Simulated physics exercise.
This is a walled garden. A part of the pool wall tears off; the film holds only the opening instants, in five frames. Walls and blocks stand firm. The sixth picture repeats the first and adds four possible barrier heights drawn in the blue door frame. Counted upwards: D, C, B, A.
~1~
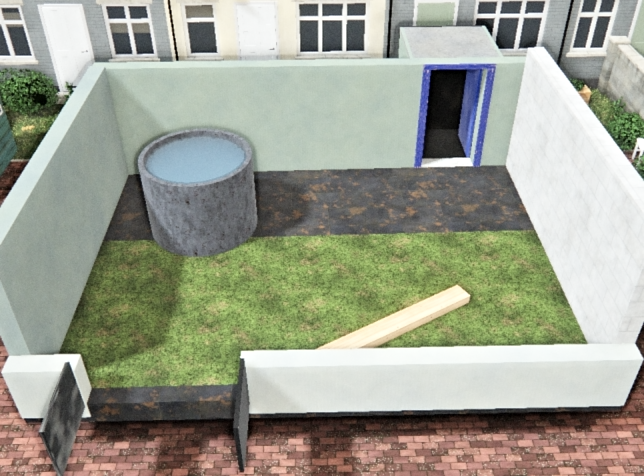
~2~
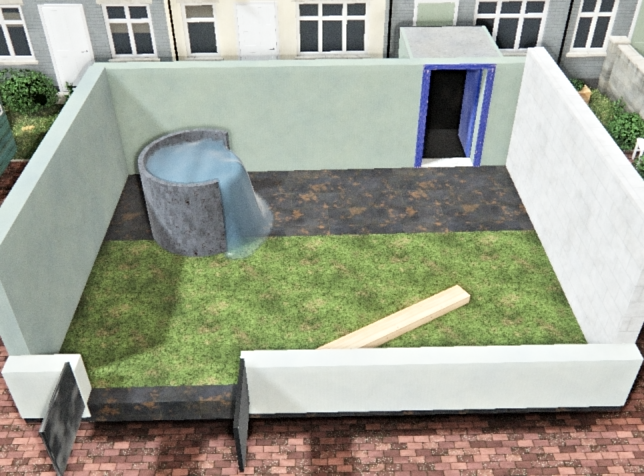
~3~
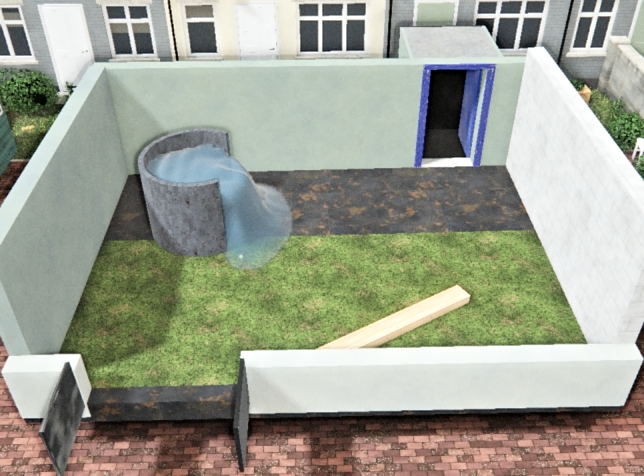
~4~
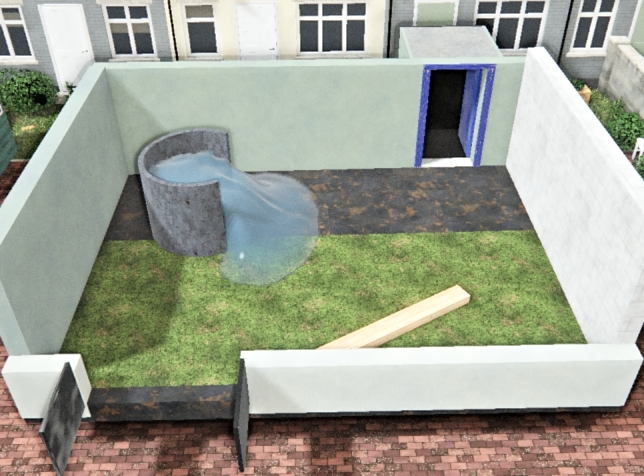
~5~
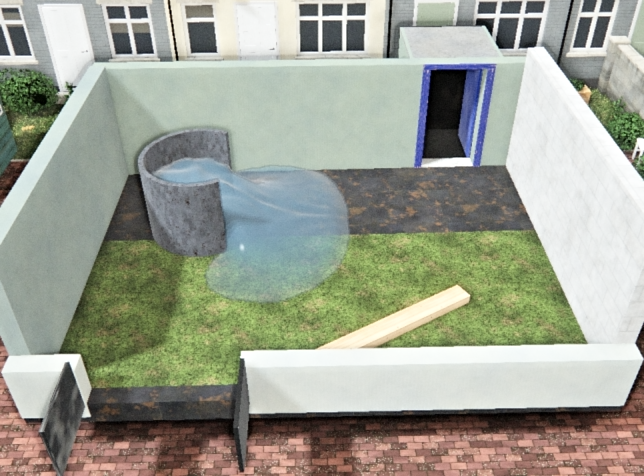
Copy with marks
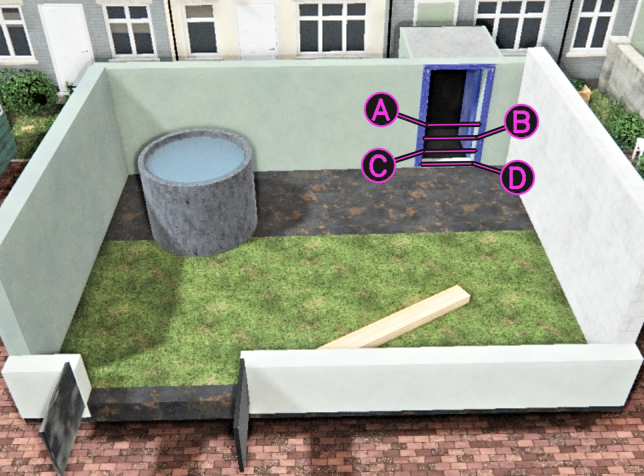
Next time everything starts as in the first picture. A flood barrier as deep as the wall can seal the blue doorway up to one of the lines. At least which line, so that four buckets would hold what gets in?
I would pick line C.
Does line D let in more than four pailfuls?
Yes, that goes wrong.
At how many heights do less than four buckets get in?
Three.
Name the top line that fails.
D.
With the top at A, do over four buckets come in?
No, that is safe.
On the marked copy, A at (452, 124); B at (450, 138); C at (449, 151); D at (447, 163); from the bottom up D, C, B, A.
Choosing A, nothing gets over.
Choosing B, nothing gets over.
Choosing C, nothing gets over.
Choosing D, about 10 bucketfuls get in.
